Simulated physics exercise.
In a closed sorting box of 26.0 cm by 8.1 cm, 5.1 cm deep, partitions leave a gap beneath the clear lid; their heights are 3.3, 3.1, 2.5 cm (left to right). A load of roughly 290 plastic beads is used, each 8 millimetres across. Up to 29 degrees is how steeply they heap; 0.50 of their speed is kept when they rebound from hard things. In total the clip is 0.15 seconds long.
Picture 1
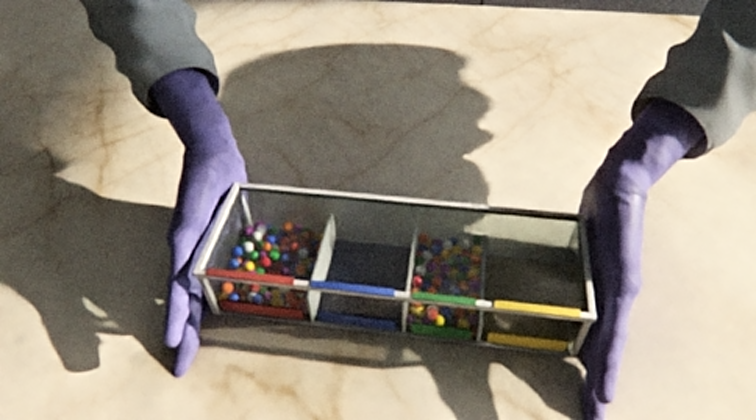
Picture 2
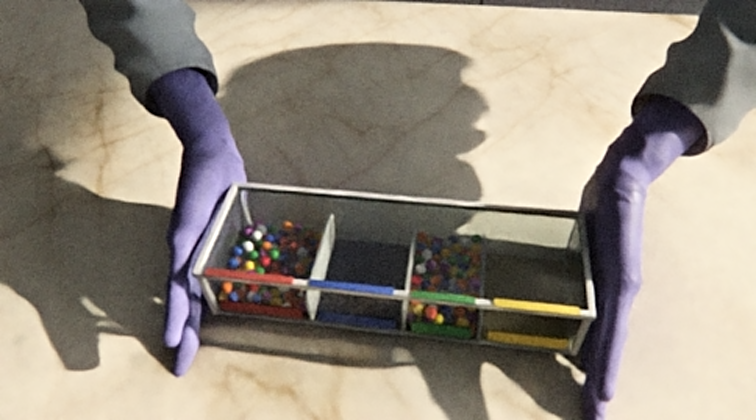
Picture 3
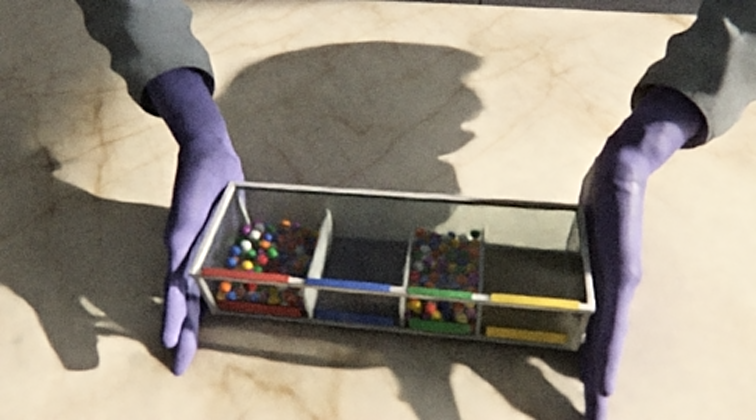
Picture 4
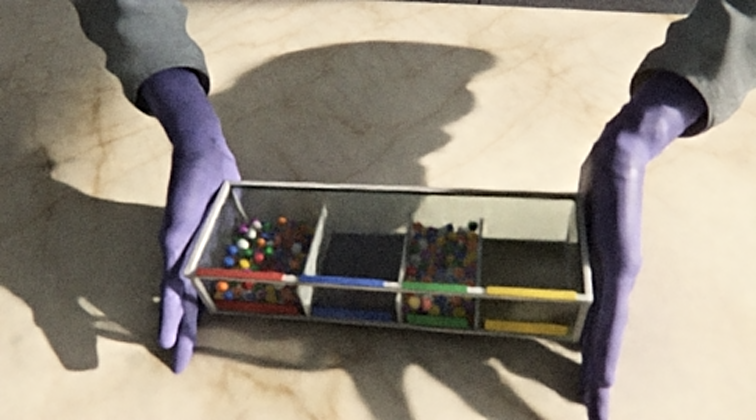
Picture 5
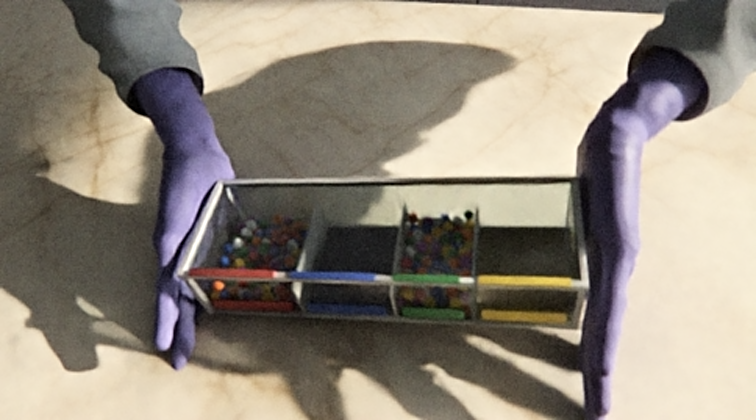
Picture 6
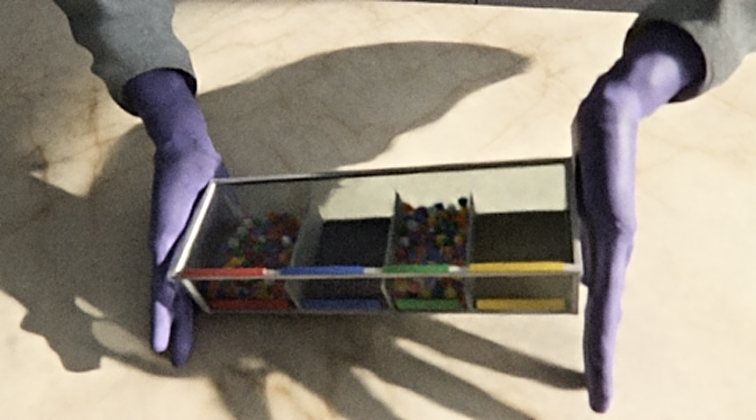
Two purple-gloved hands gradually tilting a clear-lidded box down toward the left, with colourful beads in its red and green sections.
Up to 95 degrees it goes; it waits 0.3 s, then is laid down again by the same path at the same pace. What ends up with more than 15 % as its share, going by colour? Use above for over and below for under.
Verdicts: Red above, blue below, green below, yellow below.
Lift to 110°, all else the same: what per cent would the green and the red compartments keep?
In per cent, green comes to 0 and red to 90.
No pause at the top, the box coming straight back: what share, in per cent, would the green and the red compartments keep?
Final amounts would be green 10% and red 80%.
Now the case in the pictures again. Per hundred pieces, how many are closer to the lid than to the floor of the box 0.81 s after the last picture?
Around 60 in a hundred, give or take.
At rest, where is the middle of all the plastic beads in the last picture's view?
Somewhere around (263, 274) in the final frame.
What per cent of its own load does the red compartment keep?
It works out to near 100 percent.
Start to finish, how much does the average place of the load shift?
Around 5.0 centimetres, start to finish.
Then, 0.81 s after the last picture, tilt 95 degrees; red 70 %, blue 10 %, green 20 %.
Then, 1.34 s after the last picture, tilt 53 degrees; red 80 %, blue 10 %, green 10 %.
Then, 1.94 s after the last picture, tilt 0 degrees; red 80 %, blue 10 %, green 10 %.
In the end, red 80 %, blue 10 %, green 10 %, yellow 0 %.
